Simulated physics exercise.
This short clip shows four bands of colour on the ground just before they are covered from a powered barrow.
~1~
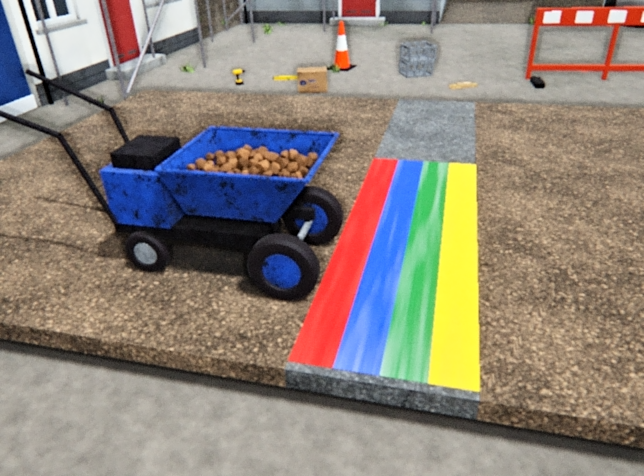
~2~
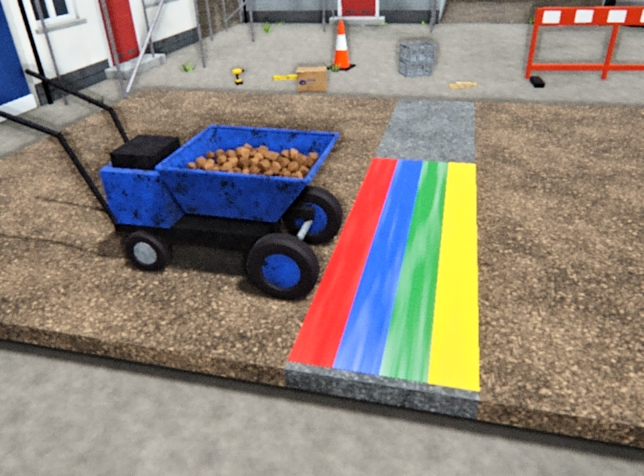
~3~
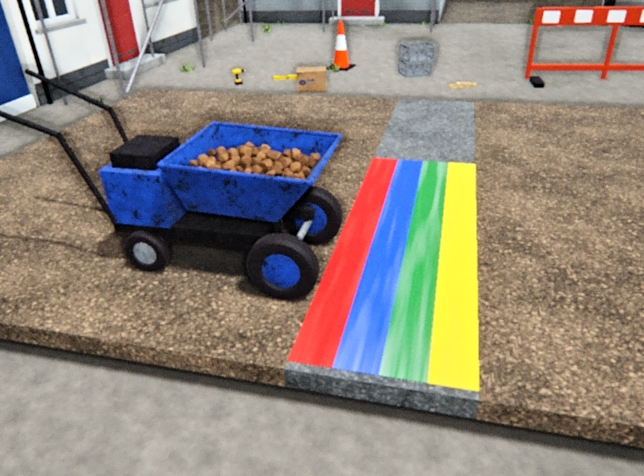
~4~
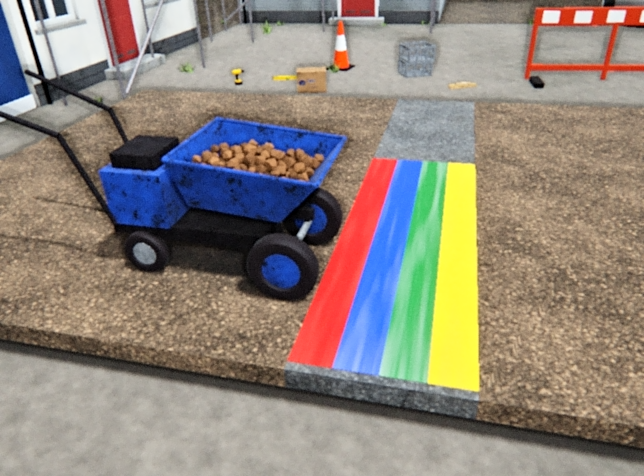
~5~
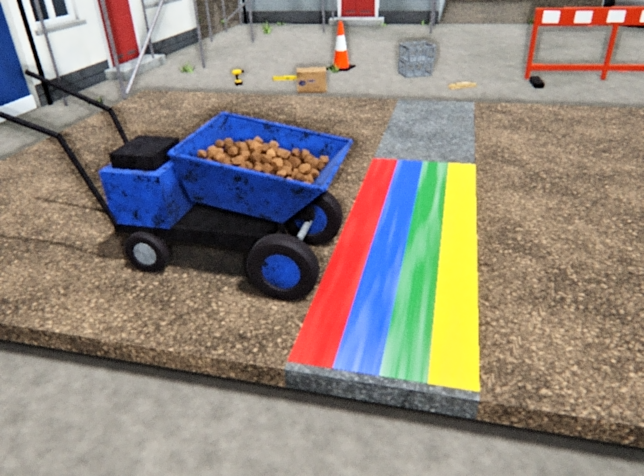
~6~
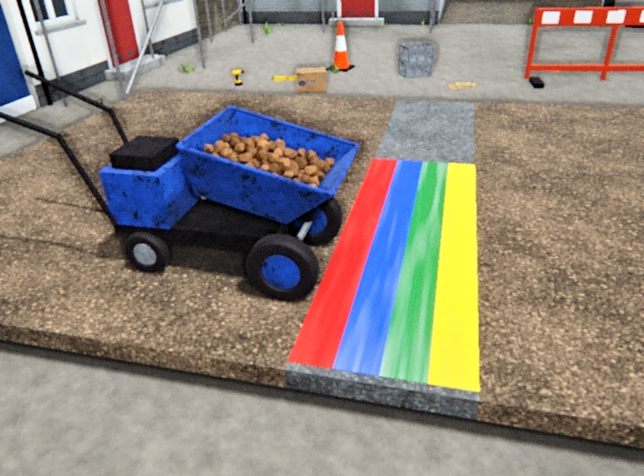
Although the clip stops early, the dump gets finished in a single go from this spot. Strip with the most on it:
Green strip.
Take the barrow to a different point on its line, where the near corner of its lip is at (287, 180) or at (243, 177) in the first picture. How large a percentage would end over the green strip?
First spot: Roughly 40 percent; second spot: Roughly 20 percent.
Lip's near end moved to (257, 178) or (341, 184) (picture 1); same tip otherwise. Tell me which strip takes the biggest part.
First spot: The blue strip; second spot: The yellow one.
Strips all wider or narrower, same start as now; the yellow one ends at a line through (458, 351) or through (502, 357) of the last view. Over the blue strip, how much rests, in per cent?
Shares in order: Close to 0 %; close to 20 %.
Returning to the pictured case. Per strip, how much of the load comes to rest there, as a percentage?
So the red strip ends with 0 %, the blue strip with 10 %, the green strip with 40 % and the yellow strip with 30 %.
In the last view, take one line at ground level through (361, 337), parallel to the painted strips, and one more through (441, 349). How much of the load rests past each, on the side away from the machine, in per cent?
Estimate, first then second: 90 %, 30 %.
Soon after the last picture, skip tipped steeply; all in the skip.
A little later, skip tipped right over; most in the skip; a small part over the green strip; a stray few over the yellow strip.
Later still, skip tipped right over; about a quarter in the skip; a stray few over the blue strip; about half over the green strip; about a quarter over the yellow strip; a small part off the paint.
By the end, skip tipped right over; a small part in the skip; none over the red strip; a small part over the blue strip; about a third over the green strip; about a quarter over the yellow strip; a small part off the paint.
